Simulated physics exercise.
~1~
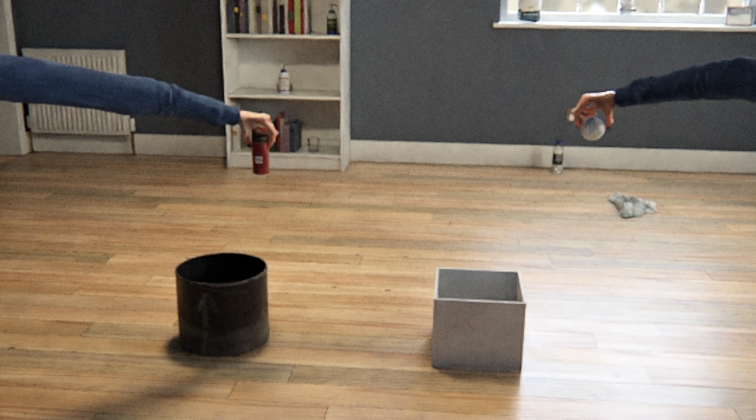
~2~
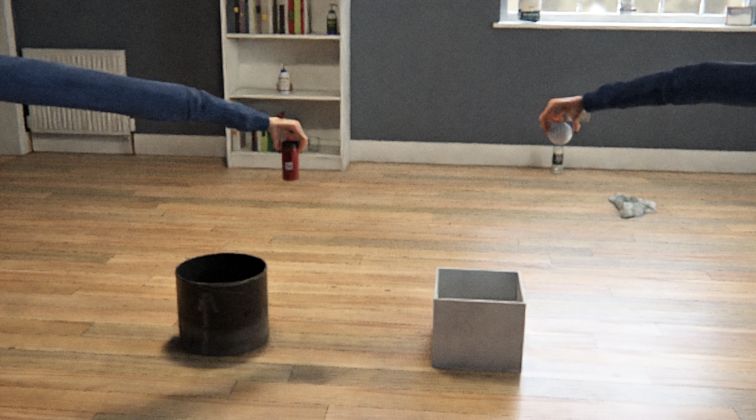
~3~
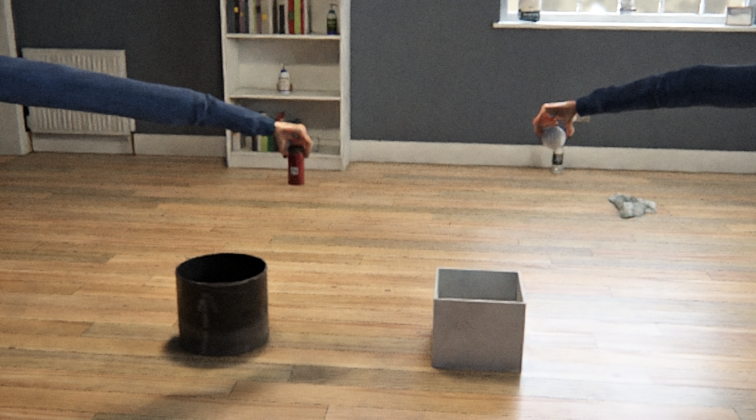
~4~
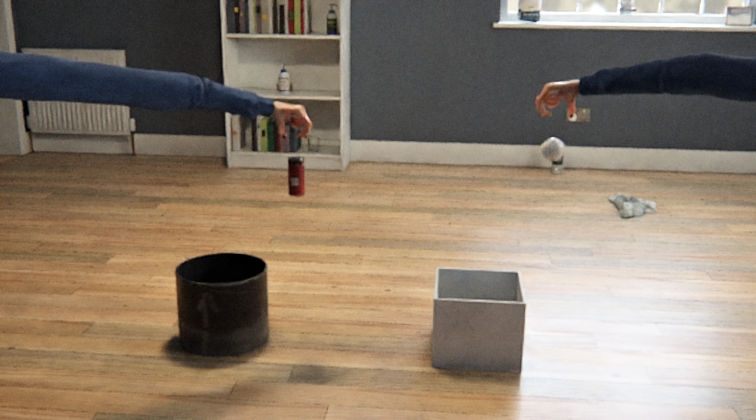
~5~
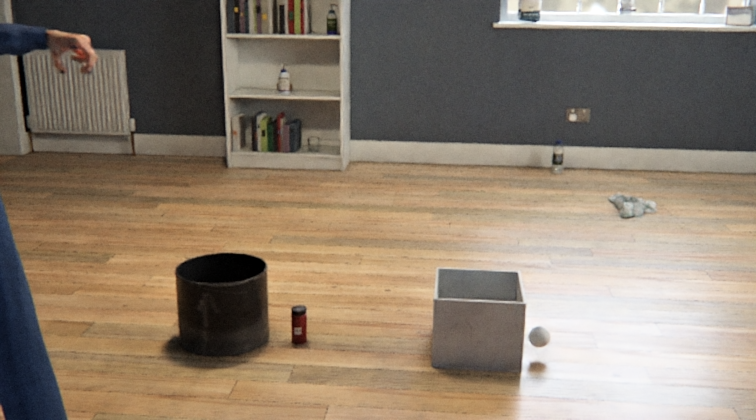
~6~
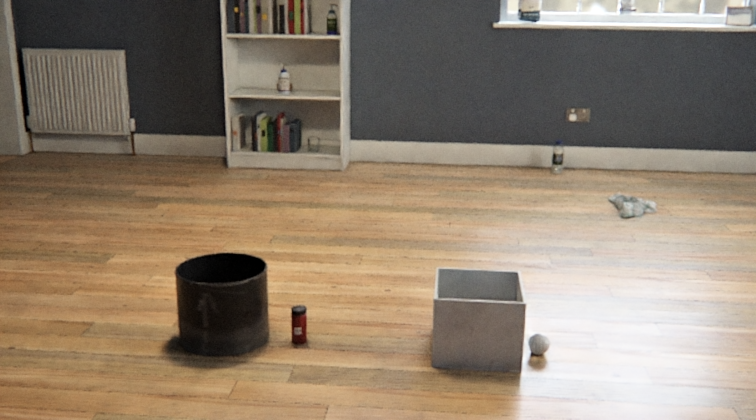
Two blue-sleeved arms reach in from opposite sides of a room with a wooden floor, seen from a fixed, slightly raised view. The left hand holds a red shaker above a dark round bucket, while the right holds a white, ball-like onion near a grey square crate. Behind them are a dark grey wall, a white bookcase, a radiator and a window. The left hand moves right and the right hand moves left, then both let go. The shaker drops upright onto the floor just right of the bucket. The onion falls outside the crate, resting by its right side.
